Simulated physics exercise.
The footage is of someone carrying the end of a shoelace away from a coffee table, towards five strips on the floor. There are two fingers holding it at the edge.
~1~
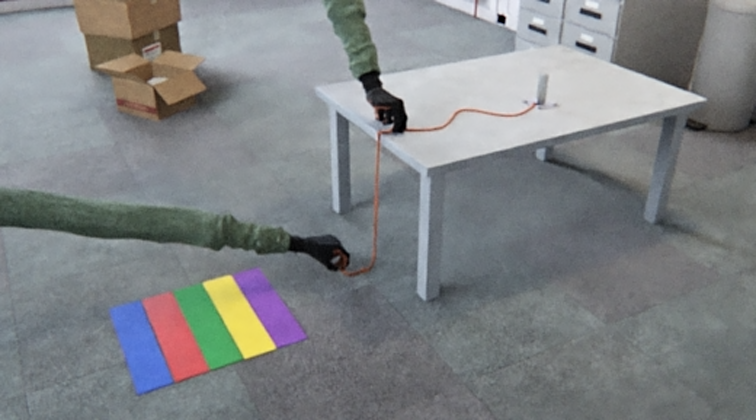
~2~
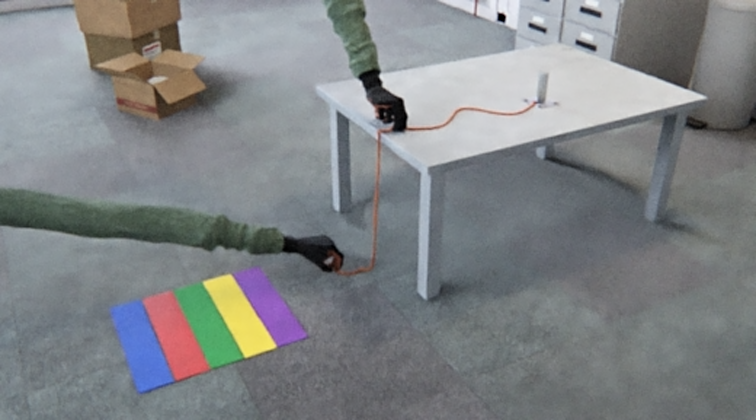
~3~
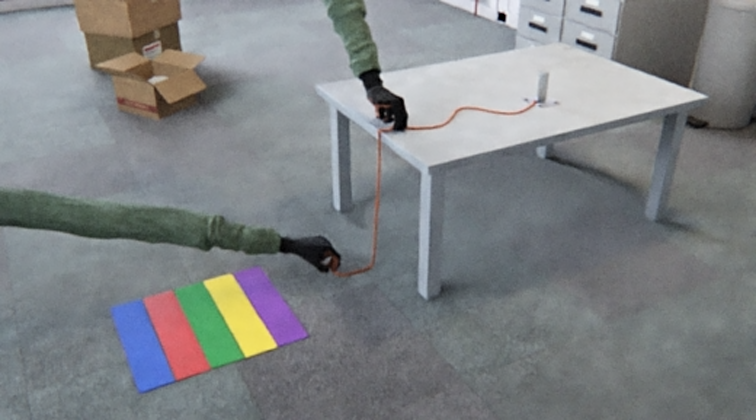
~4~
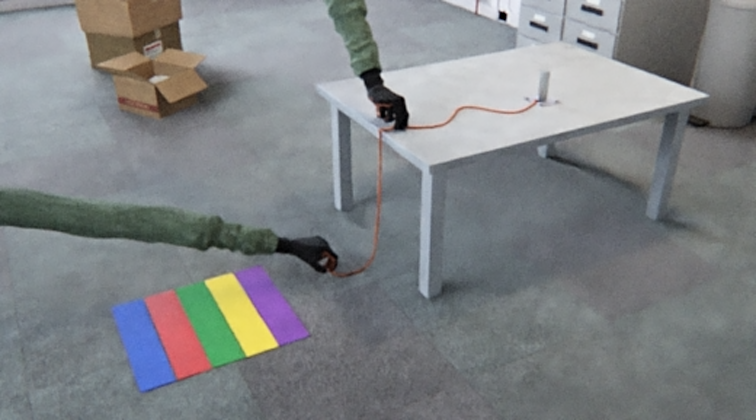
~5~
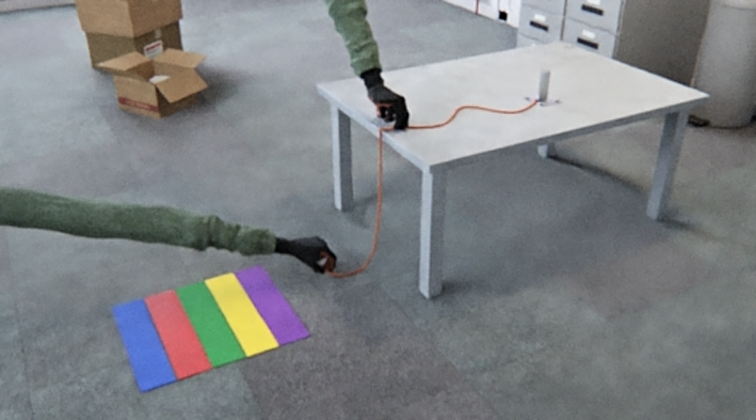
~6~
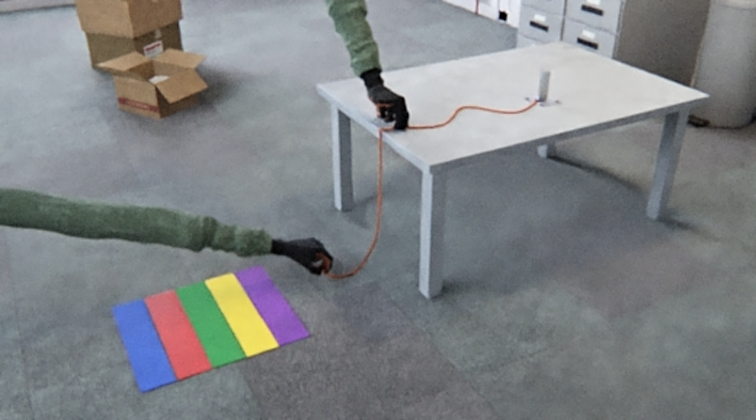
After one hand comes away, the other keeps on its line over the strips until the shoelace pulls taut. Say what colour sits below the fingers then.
It is green.
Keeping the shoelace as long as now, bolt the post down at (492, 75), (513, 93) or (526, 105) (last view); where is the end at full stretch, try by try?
About (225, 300), (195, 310) and (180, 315).
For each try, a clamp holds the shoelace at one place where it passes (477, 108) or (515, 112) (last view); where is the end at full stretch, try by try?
Respectively (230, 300) and (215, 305).
Soon after, end near (266, 289); over purple.
Then, end near (231, 299); over yellow.
At full stretch, end near (208, 306); over green. The end stops over the green strip.
